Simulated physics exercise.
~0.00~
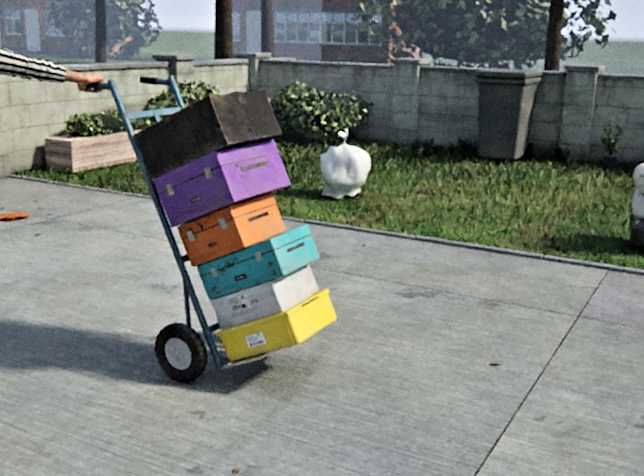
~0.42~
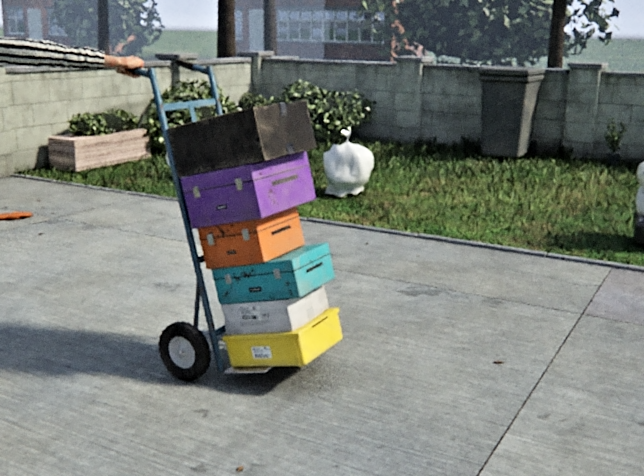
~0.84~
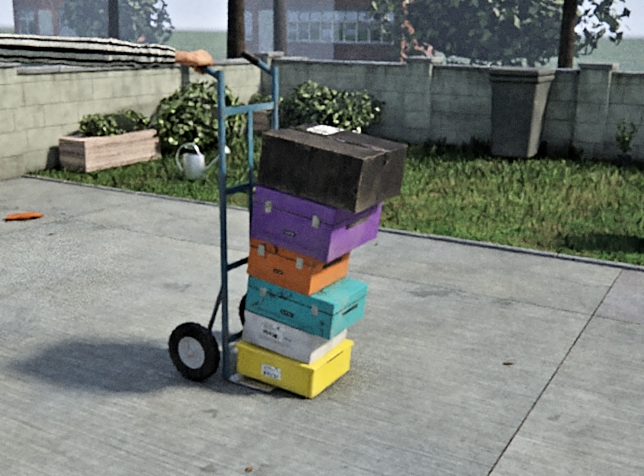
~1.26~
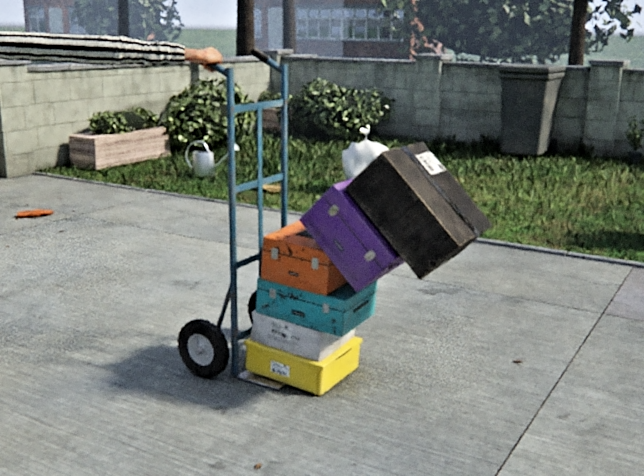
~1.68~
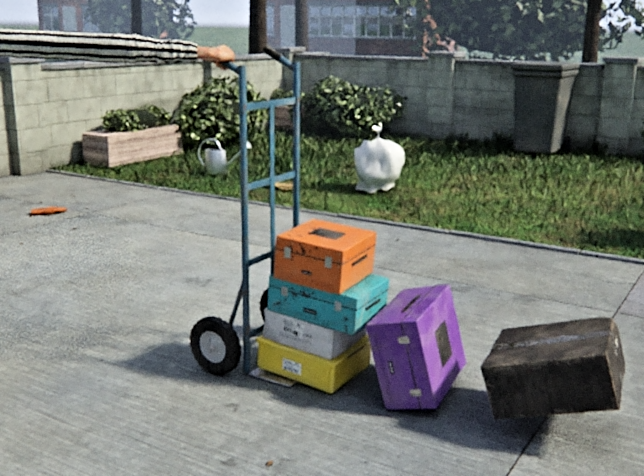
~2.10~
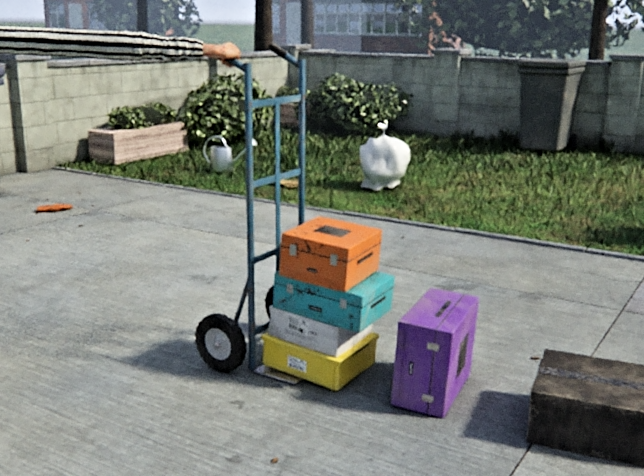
A blue hand truck stacked with six boxes and cases was tipped upright by a hand on its handle, and the black box and purple toolbox toppled off to the right onto the concrete, leaving the orange, turquoise, white and yellow ones stacked.
